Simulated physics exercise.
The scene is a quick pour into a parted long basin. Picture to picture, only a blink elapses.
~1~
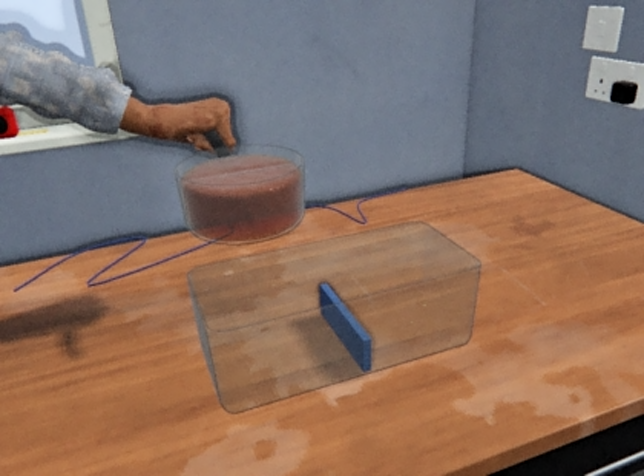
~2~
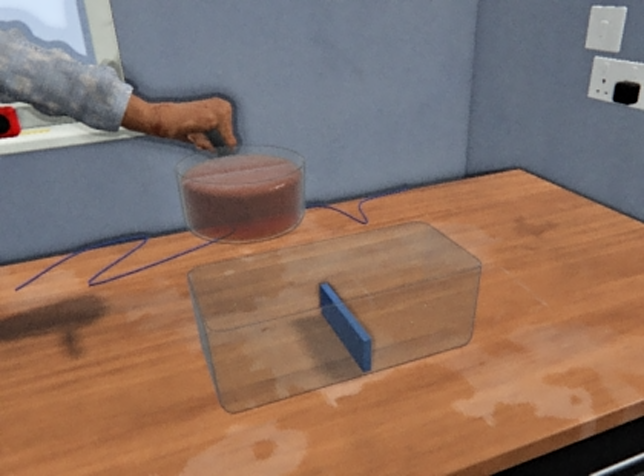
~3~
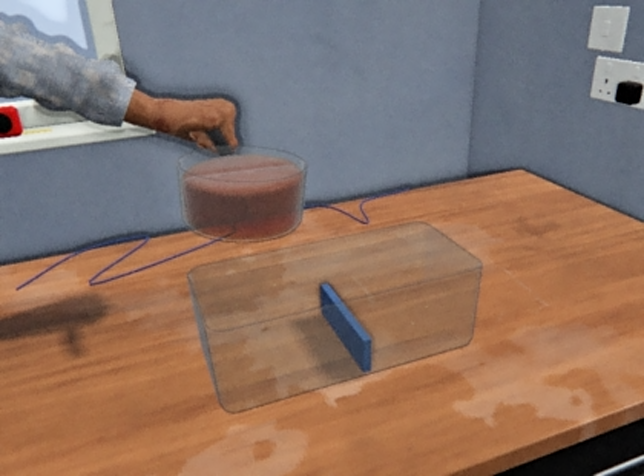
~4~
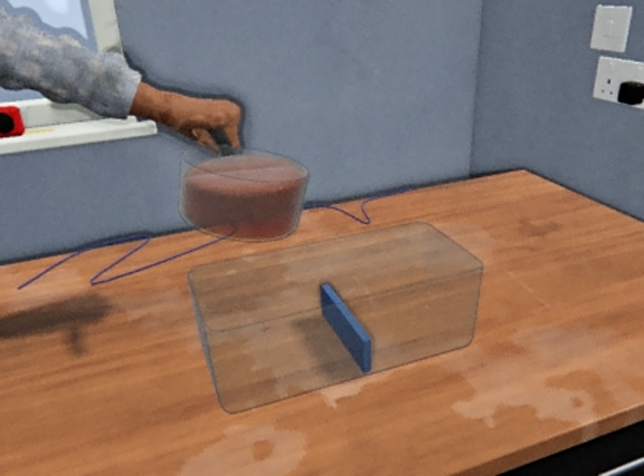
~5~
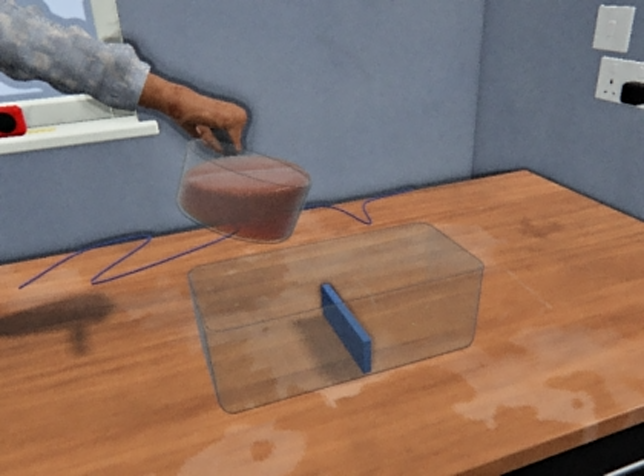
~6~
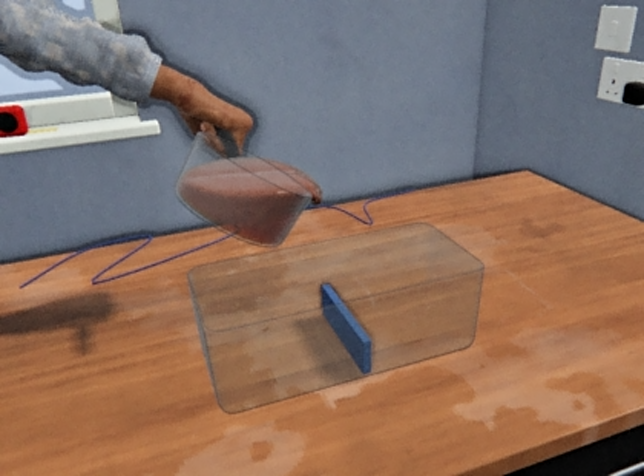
On a wooden worktop, a hand held a clear round container of reddish-brown liquid above a see-through box with a blue divider, then steadily tilted it to the right until the liquid reached its rim.
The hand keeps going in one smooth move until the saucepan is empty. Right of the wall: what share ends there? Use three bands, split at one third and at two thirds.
Between a third and two thirds ends up there.
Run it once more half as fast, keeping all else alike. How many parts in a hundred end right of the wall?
70 per cent or thereabouts.
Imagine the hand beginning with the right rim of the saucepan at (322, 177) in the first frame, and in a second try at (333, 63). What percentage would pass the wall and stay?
It works out to around 70 % and then around 85 %.
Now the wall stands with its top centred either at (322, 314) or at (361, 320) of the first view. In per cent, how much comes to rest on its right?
Note - case one near 75 %, case two near 35 %.
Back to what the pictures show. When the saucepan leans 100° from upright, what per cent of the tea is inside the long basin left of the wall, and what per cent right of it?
The left part holds 10 percent and the right part 40 percent.
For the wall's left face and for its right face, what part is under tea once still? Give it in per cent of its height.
I'd say close to 30 per cent on the left side and 40 on the right.
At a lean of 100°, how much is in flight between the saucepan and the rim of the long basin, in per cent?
Estimate: Some 35 per cent.
A moment on, the saucepan is tipped right over and 17 per cent is still to pour, 11 is left of the wall and 39 right of it.
Next, the saucepan is tipped right over and 2 per cent is still to pour, 42 is left of the wall and 53 right of it.
Then the saucepan is tipped right over and 0 per cent is still to pour, 46 is left of the wall and 53 right of it.
Later the saucepan is tipped right over and 0 per cent is still to pour, 46 is left of the wall and 53 right of it.
At rest 46 per cent lies left of the wall, 53 right of it and 1 outside.
